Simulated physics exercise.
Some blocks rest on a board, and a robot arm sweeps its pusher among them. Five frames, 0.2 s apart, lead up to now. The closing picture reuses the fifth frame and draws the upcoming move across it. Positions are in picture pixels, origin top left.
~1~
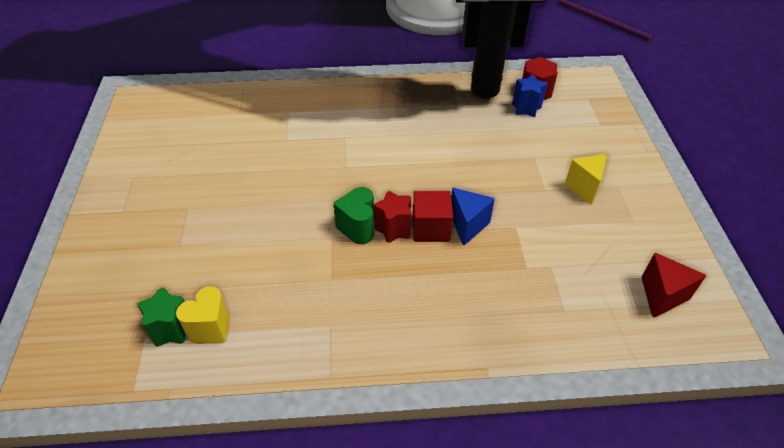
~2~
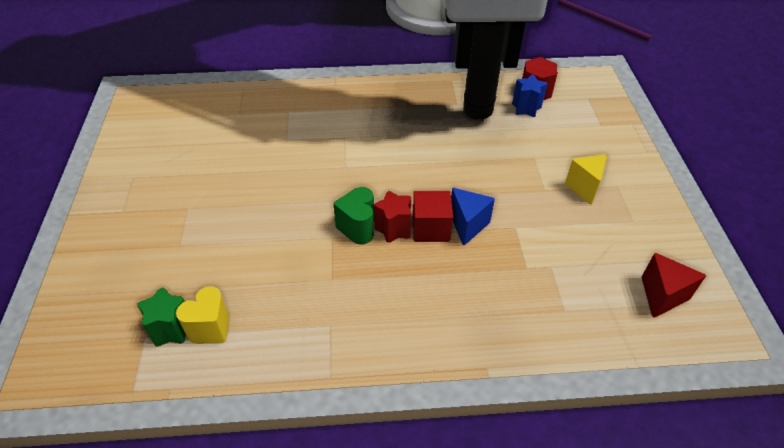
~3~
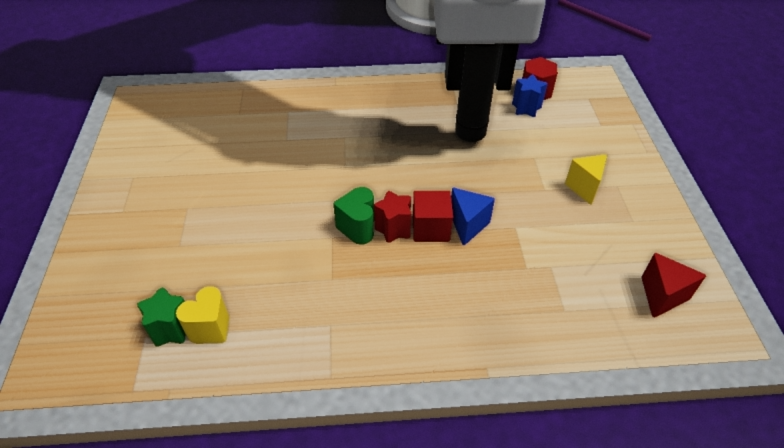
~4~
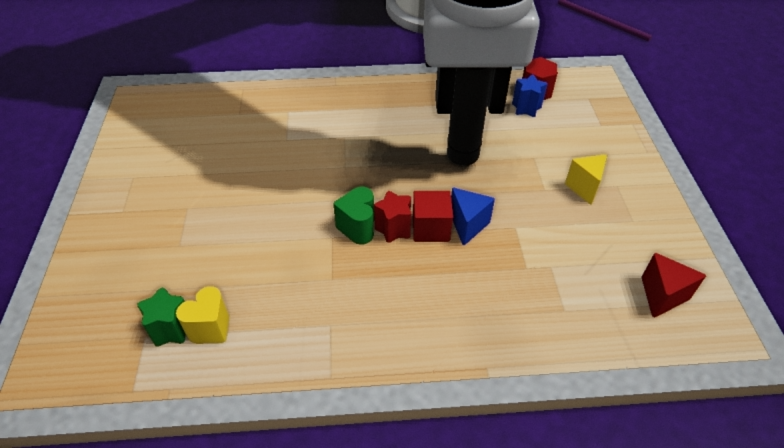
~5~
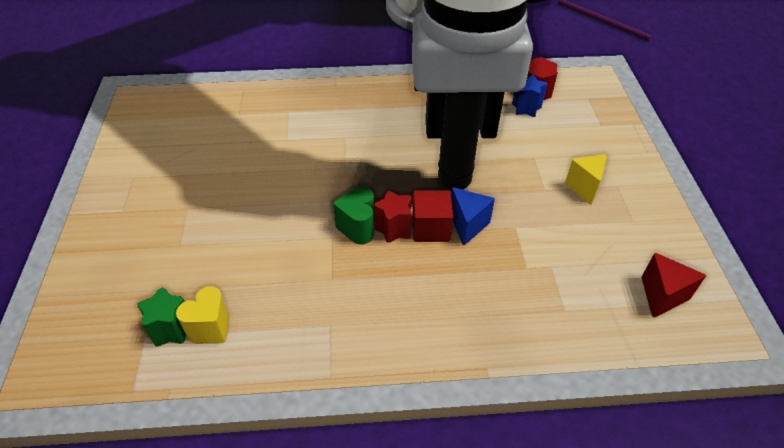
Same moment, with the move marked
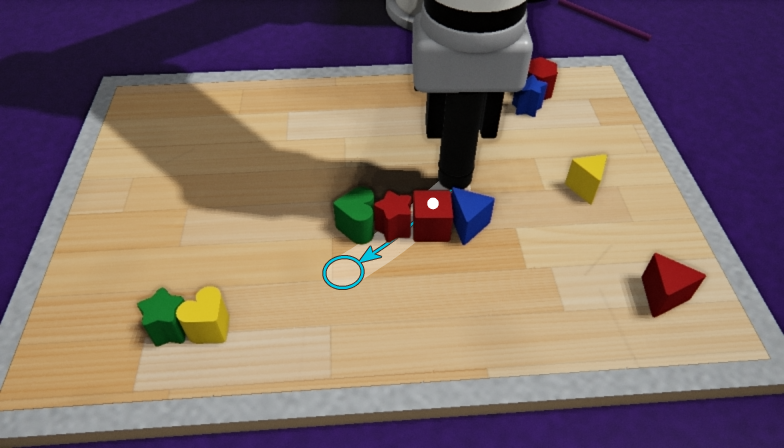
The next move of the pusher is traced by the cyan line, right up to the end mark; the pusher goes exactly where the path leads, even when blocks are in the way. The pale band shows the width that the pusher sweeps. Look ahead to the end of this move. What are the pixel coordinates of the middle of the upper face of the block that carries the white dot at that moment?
Answer: (425, 234).
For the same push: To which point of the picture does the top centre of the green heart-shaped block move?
(330, 211)
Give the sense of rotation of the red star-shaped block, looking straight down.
Clockwise from above.
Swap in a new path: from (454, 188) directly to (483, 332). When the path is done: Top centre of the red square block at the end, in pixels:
The spot you're after is about (426, 226) in the image.
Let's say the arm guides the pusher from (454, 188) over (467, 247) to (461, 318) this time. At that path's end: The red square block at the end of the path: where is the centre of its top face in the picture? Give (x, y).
Its top middle is near (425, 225).
The line goes from (454, 188) via (422, 215) and (387, 244), ending at (343, 272); the dot is on the red square block.
On the path given first. One third of the way, pusher (422, 208); red star-shaped block (390, 206); red square block (428, 219).
Two thirds of the way, pusher (386, 237); green heart-shaped block (337, 209), turned 65° clockwise; red star-shaped block (351, 231), turned 55° clockwise; red square block (425, 234), turned 40° anticlockwise.
At the end, pusher (343, 265); green heart-shaped block (330, 211), turned 90° clockwise; red star-shaped block (307, 241), turned 85° clockwise; red square block (425, 234), turned 40° anticlockwise; blue triangular piece unmoved.
